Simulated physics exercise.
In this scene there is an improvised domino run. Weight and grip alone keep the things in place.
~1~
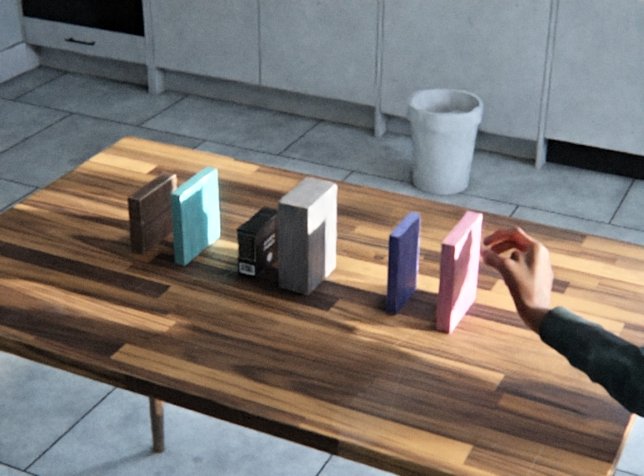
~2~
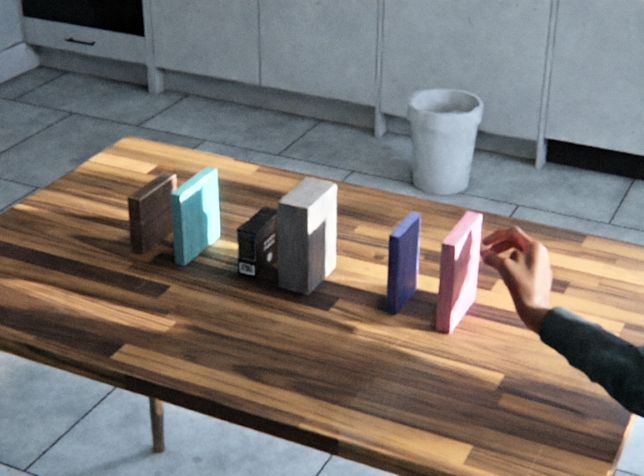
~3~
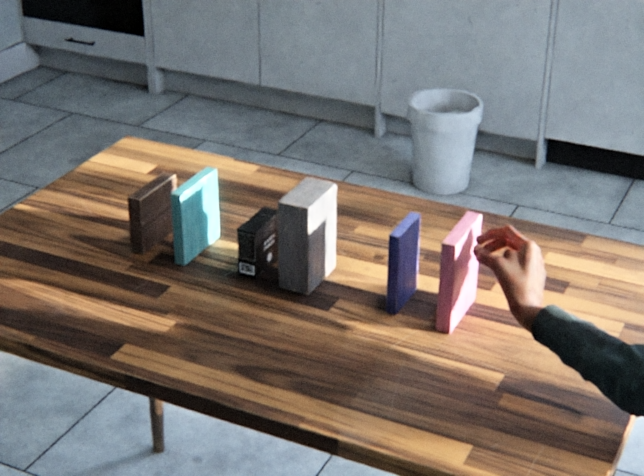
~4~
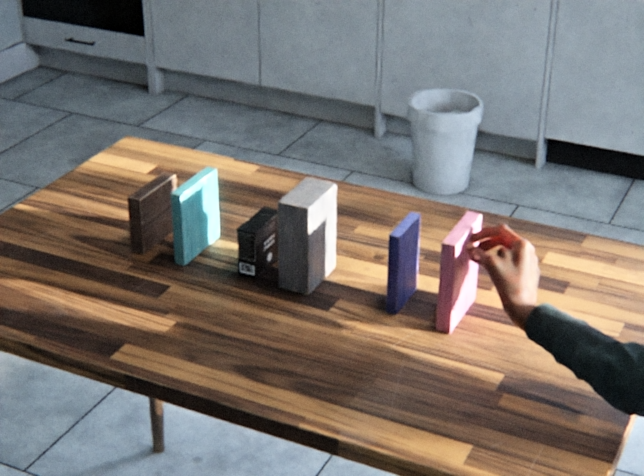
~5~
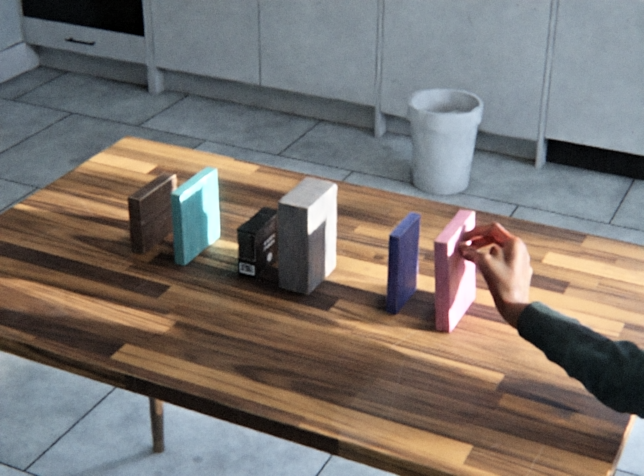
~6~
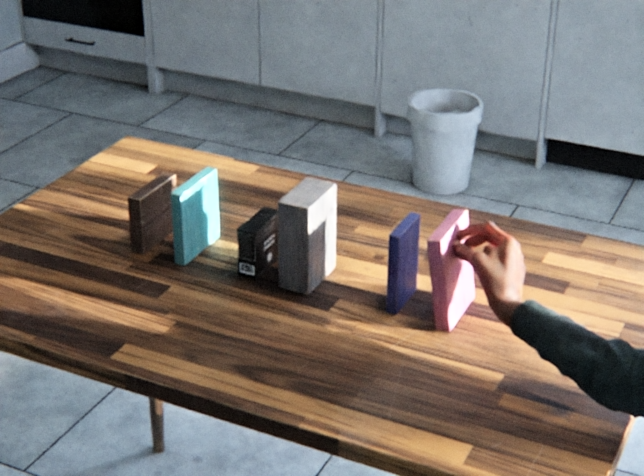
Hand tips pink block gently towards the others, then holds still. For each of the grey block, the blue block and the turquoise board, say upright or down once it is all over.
At the end, the grey block is going to manage to stay up, the blue block is going to fail to stay up, the turquoise board is going to manage to stay up.
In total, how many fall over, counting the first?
Total: 2.
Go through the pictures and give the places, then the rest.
The first frame shows grey block (308, 236); blue block (403, 263); turquoise board (196, 216).
The second frame shows black packet (260, 242).
The third frame shows black packet (260, 242).
The fourth frame shows black packet (260, 242).
The fifth frame shows pink block 5° over; black packet (260, 242).
The sixth frame shows pink block 9° over; grey block (308, 235); blue block (403, 263); turquoise board (196, 215).
Then, 0.40 s past the last view, pink block 84° over; blue block on its side near (360, 287).
Then, 0.70 s past the last view, pink block 70° over; blue block on its side near (359, 284).
Then, 1.10 s past the last view, pink block 79° over; blue block on its side near (359, 283).
Finally, down or leaning hard on the table, blue block; the other 3 still in place. Final places as the last picture's camera would see them, grey block near (301, 234), blue block near (358, 283).
